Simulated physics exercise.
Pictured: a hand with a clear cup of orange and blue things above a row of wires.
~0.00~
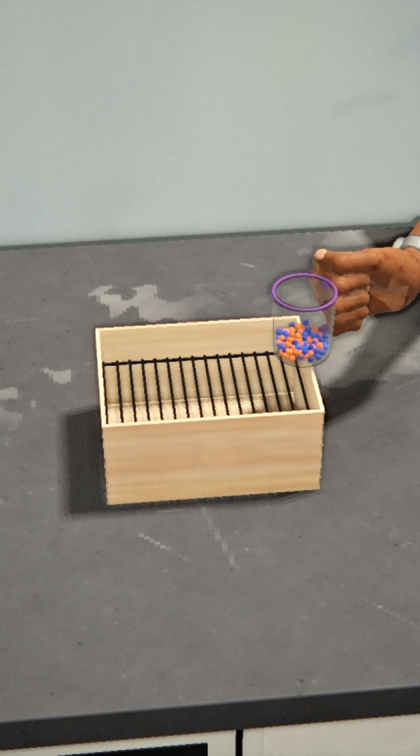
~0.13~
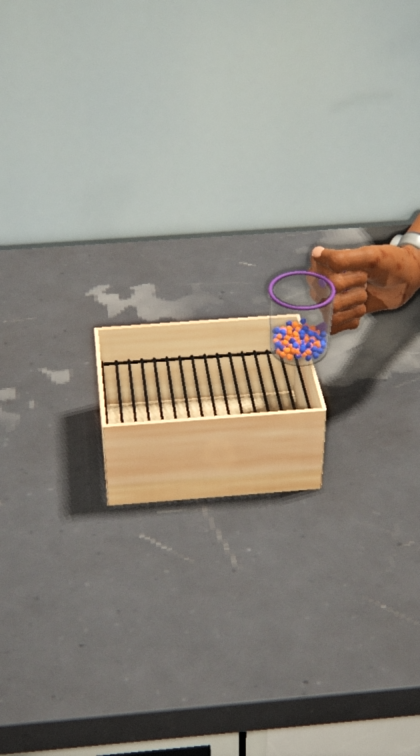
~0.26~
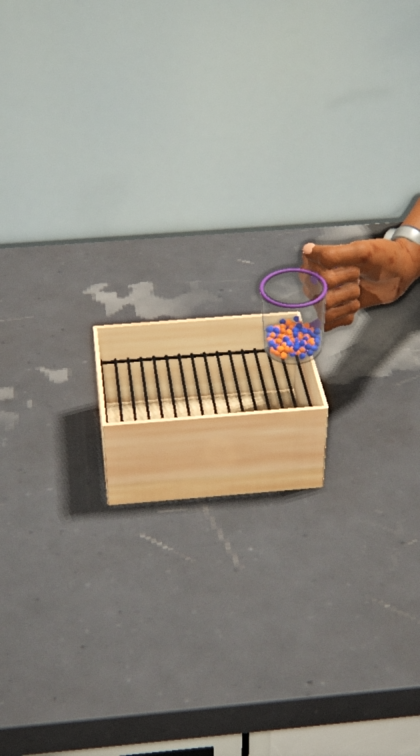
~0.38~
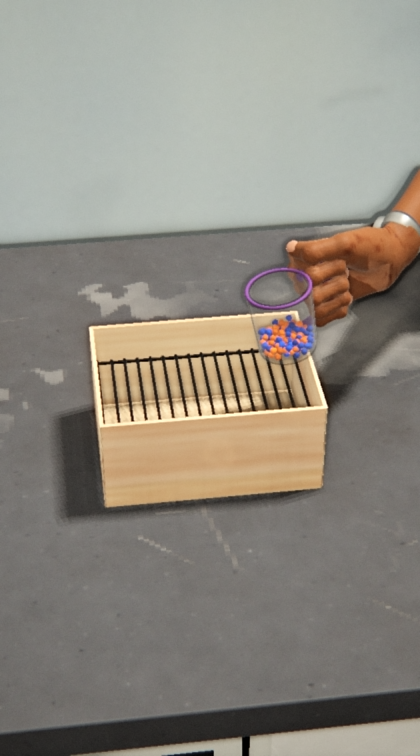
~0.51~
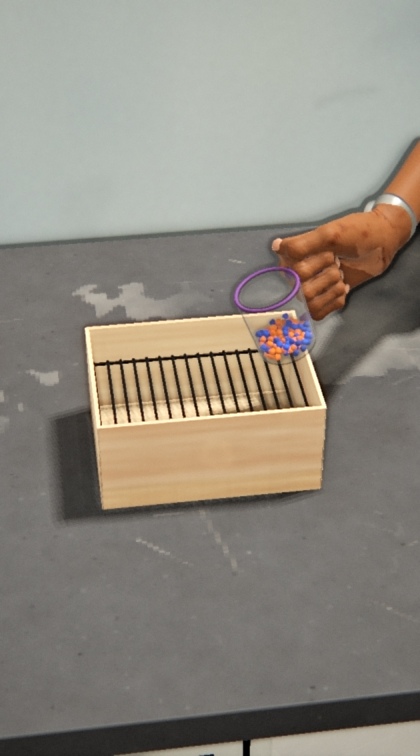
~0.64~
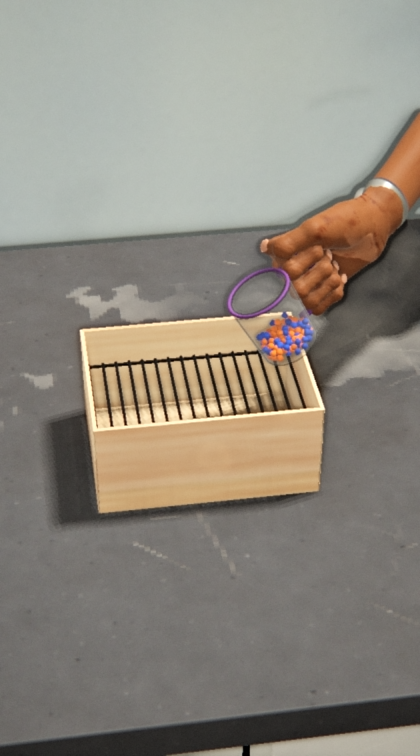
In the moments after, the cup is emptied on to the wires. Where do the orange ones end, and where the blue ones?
Once it's all poured, the orange bits escape below and the blue bits escape below.
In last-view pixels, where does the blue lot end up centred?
Roughly (217, 450).
Around 1.08 s, orange ones, all in the cup; blue ones, all in the cup.
Around 1.54 s, orange ones, all in the cup; blue ones, all in the cup.
Around 2.09 s, orange ones, about a third on or over the wires, about two thirds under the rack; blue ones, about a third on or over the wires, about two thirds under the rack.
Finally (2.6 s), orange ones, all under the rack; blue ones, all under the rack.
